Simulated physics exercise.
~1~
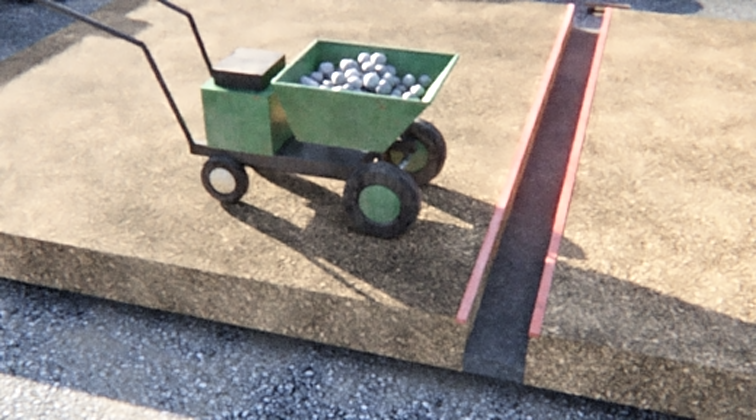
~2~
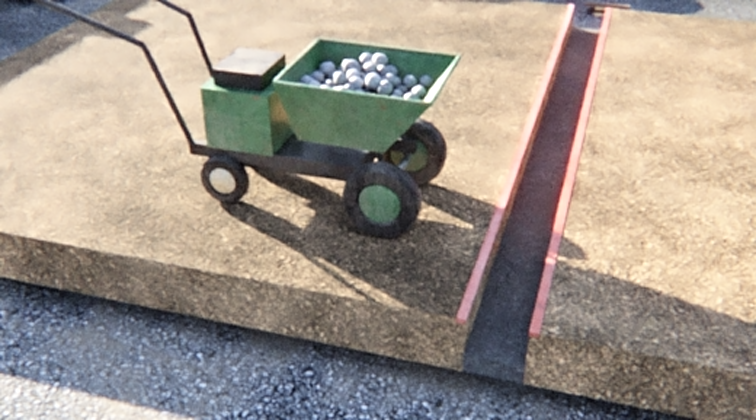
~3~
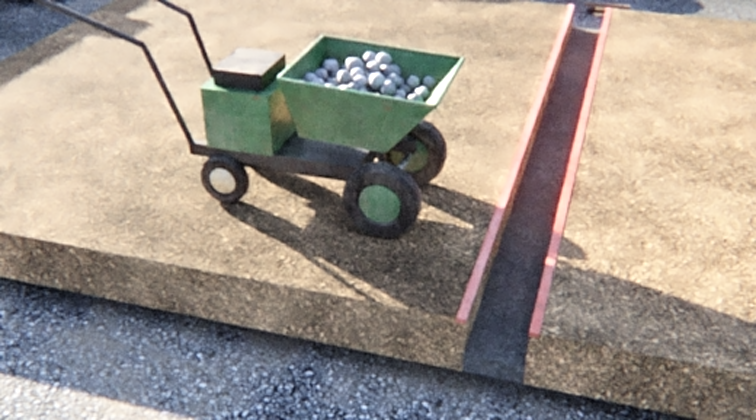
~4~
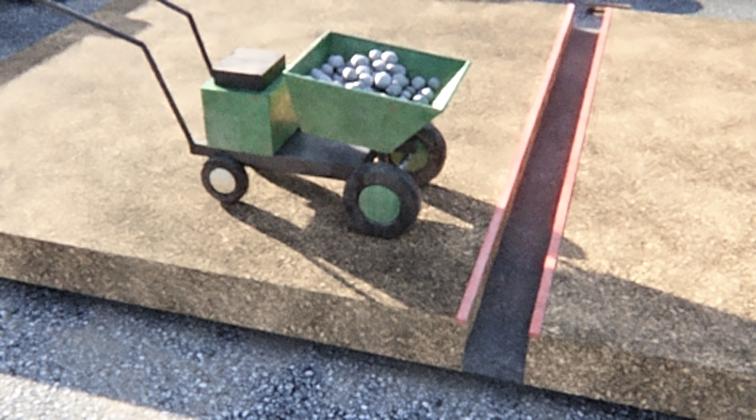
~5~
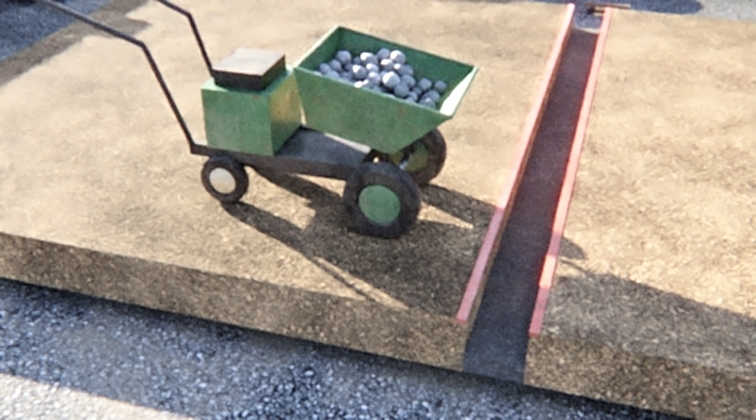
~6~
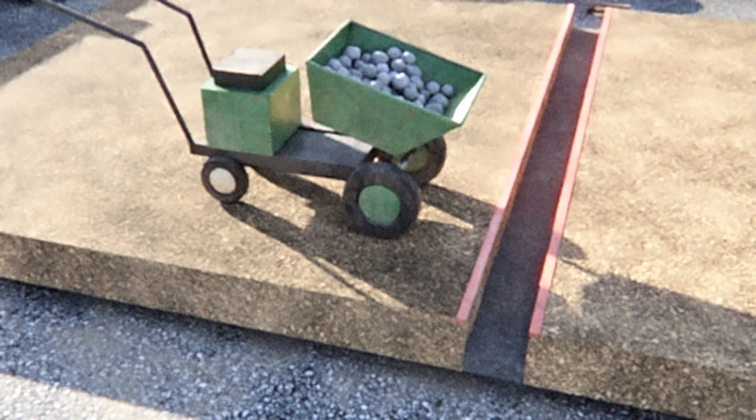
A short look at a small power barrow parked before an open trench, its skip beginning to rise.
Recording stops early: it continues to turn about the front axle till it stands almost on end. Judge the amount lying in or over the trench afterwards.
The greater part of the load will drop inside the trench.
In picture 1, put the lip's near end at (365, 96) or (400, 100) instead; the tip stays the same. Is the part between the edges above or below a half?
At the first place below a half, at the second more than half.
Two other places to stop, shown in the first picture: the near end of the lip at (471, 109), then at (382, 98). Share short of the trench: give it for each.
The first spot yields roughly 0 percent, the second roughly 10 percent.
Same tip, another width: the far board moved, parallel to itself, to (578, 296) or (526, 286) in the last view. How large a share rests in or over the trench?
First try: About 100 %; second try: About 50 %.
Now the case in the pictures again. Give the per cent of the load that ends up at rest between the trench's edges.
Near 75 %.
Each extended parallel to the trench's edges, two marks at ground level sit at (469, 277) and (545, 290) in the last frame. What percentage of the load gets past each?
About 80 and 10 %.
Soon, skip tipped steeply; all in the skip.
A while on, skip tipped right over; most in the skip; a small part in or heaped over the trench; a stray few beyond it.
Towards the end, skip tipped right over; a small part in the skip; most in or heaped over the trench; a small part beyond it.
Finally, skip tipped right over; a small part in the skip; most in or heaped over the trench; a small part beyond it.
